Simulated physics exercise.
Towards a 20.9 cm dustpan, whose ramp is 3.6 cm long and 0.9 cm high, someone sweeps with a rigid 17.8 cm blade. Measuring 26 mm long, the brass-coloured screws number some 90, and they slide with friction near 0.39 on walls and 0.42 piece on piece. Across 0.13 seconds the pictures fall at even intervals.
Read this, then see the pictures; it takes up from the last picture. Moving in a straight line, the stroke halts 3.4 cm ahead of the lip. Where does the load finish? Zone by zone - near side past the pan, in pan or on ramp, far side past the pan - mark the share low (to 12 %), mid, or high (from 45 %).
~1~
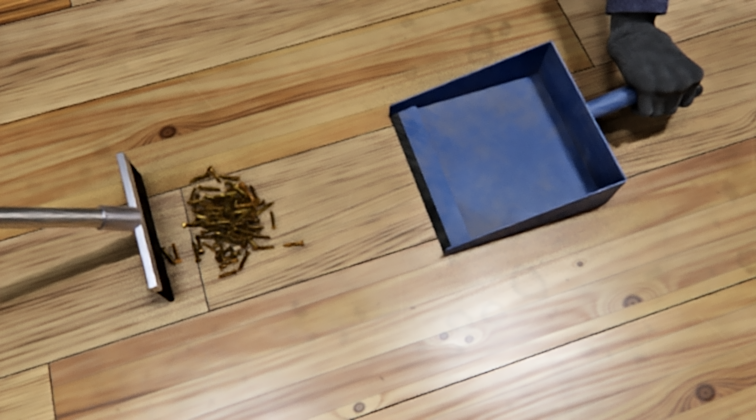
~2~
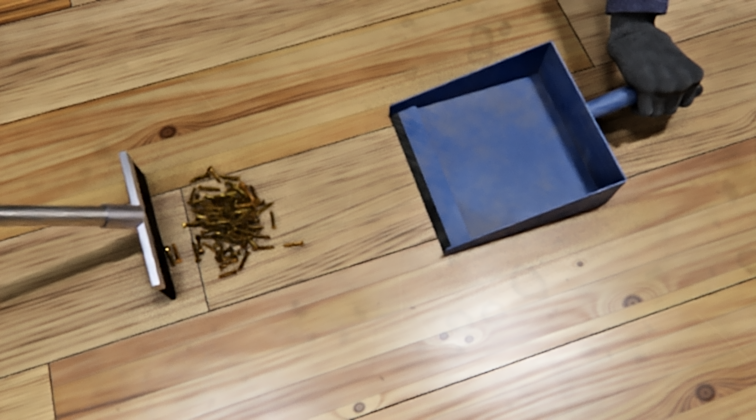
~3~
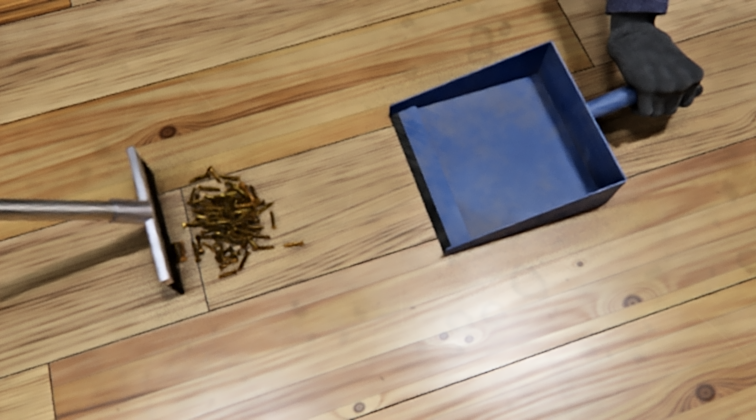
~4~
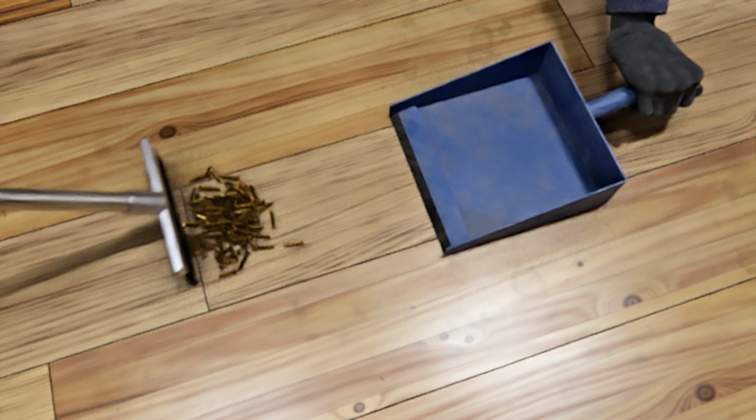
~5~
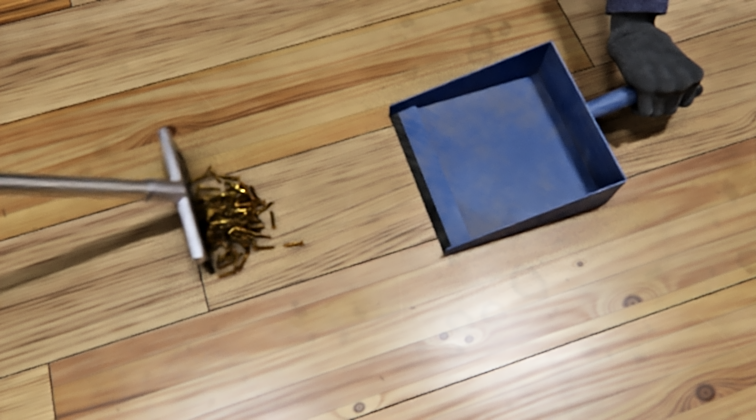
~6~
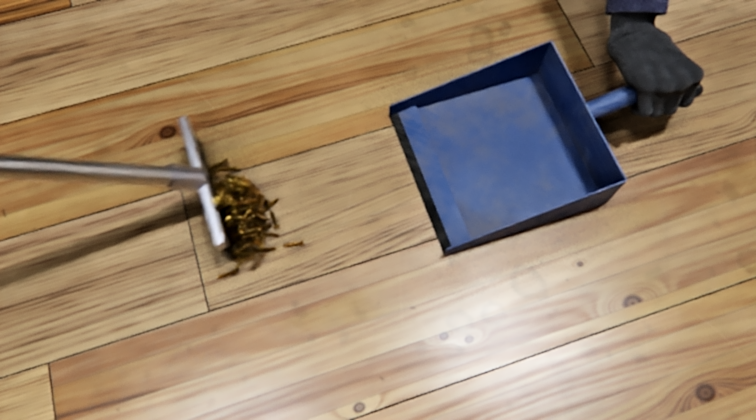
Near side low; pan mid; far side mid.
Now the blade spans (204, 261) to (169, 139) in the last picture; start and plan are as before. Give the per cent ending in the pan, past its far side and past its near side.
You'd see pan at 30, far at 15 and near at 0.
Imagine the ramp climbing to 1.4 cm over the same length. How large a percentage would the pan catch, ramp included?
30 per cent.
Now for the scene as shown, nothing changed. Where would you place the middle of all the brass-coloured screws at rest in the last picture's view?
Look around (407, 129) in the last picture.
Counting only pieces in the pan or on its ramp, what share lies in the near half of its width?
About 10 percent of it.
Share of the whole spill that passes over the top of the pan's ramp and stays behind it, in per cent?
Some 25 per cent.
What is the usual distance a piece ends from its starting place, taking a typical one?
It comes to some 28 cm.
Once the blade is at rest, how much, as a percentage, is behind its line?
About 15 per cent.
Then, 0.11 s after the last picture, middle of the blade 13 cm from the lip; 0 % over the lip, far side 10 %, near side 0 %.
Then, 0.18 s after the last picture, middle of the blade 6 cm from the lip; 0 % over the lip, far side 15 %, near side 0 %.
Then, 0.40 s after the last picture, middle of the blade 4 cm from the lip; 45 % over the lip, far side 25 %, near side 0 %.
In the end, near side 0 %, pan 40 %, far side 25 %, in front of the lip or behind the blade 35 %.
